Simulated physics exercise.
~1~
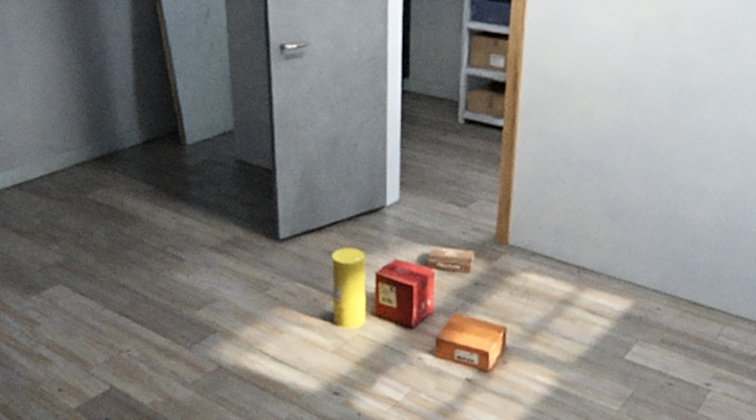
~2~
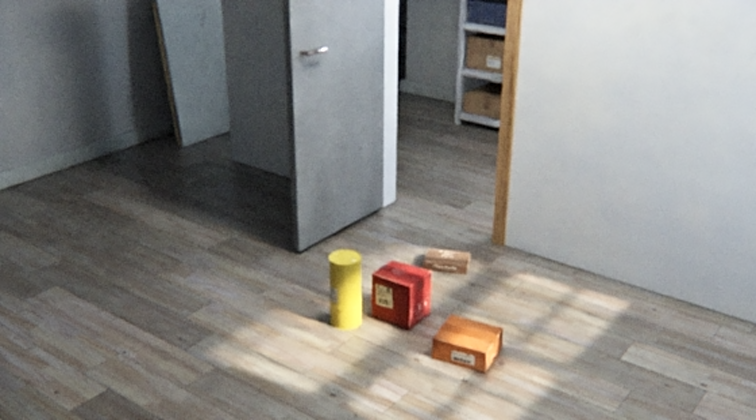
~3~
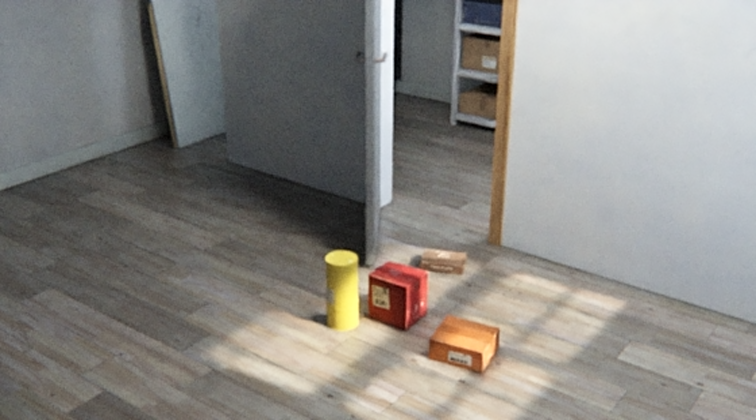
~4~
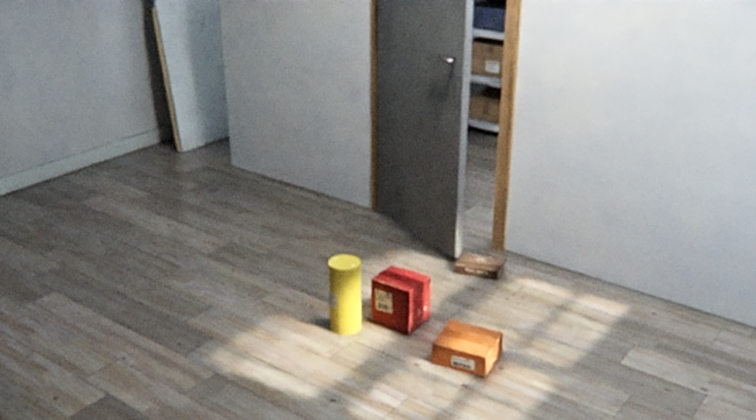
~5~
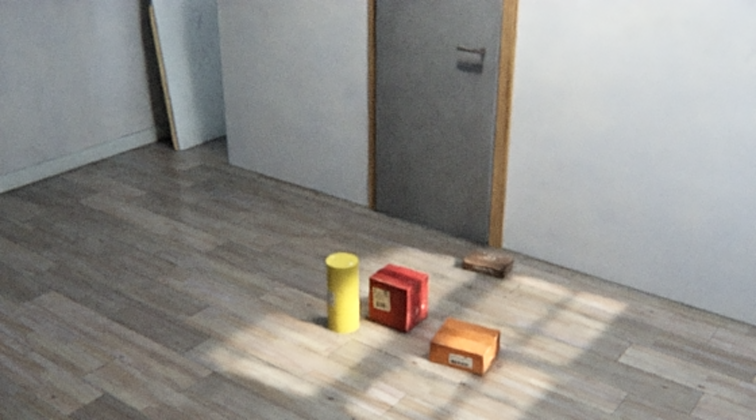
In a doorway, a grey door swings shut, shifting a small brown packet rightward while three other objects stay in place.
